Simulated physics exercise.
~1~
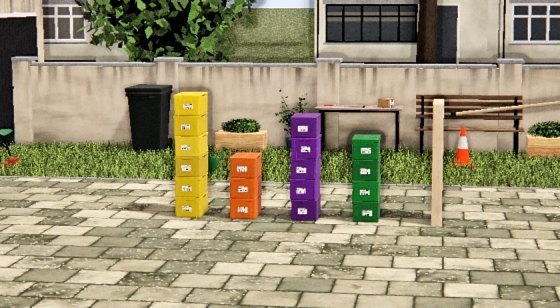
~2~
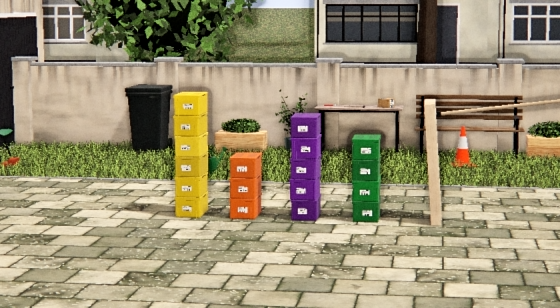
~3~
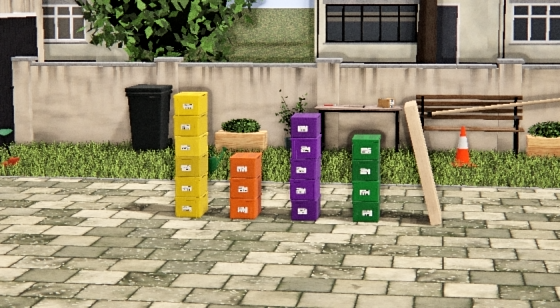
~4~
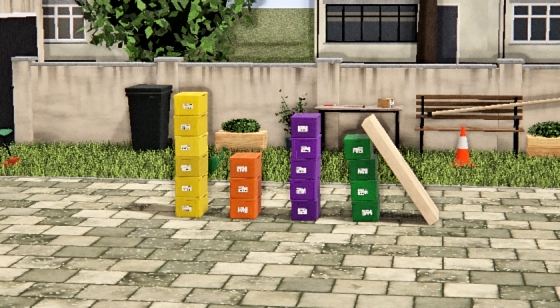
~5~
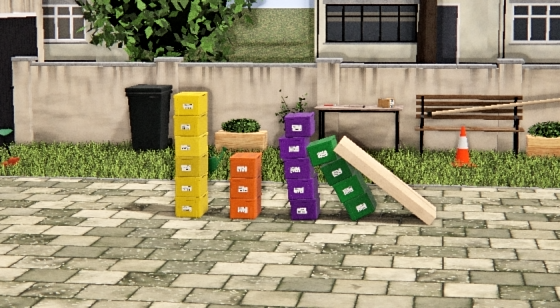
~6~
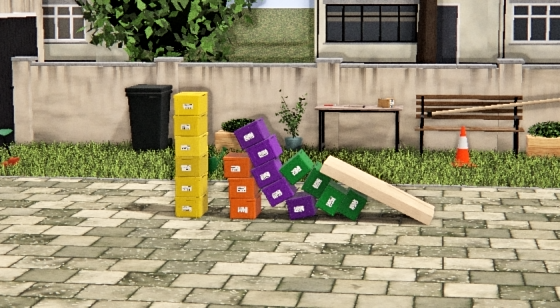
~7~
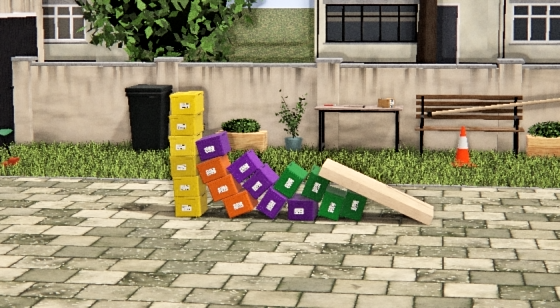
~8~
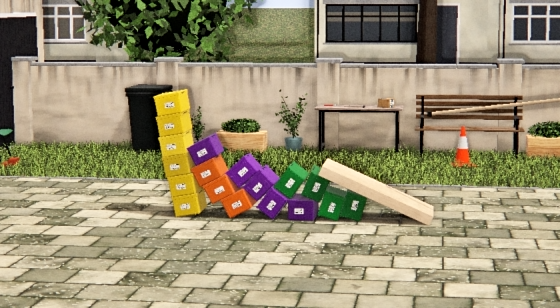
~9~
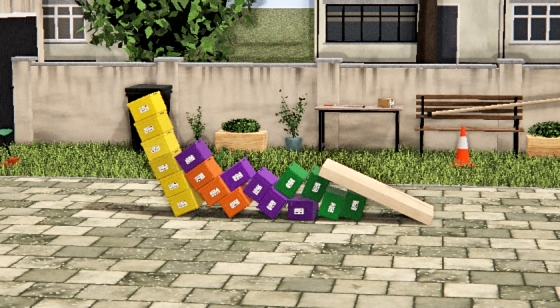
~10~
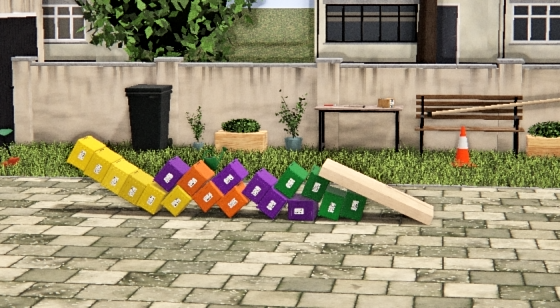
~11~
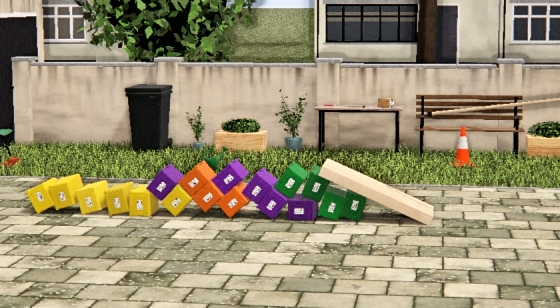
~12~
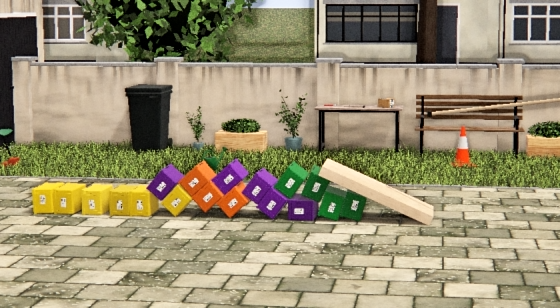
A wooden board standing at the right tipped left into a stack of green boxes, which toppled into the purple stack, then the orange and finally the tall yellow one, leaving the boxes slumped in a slanting row with the yellow ones flat on the paving.
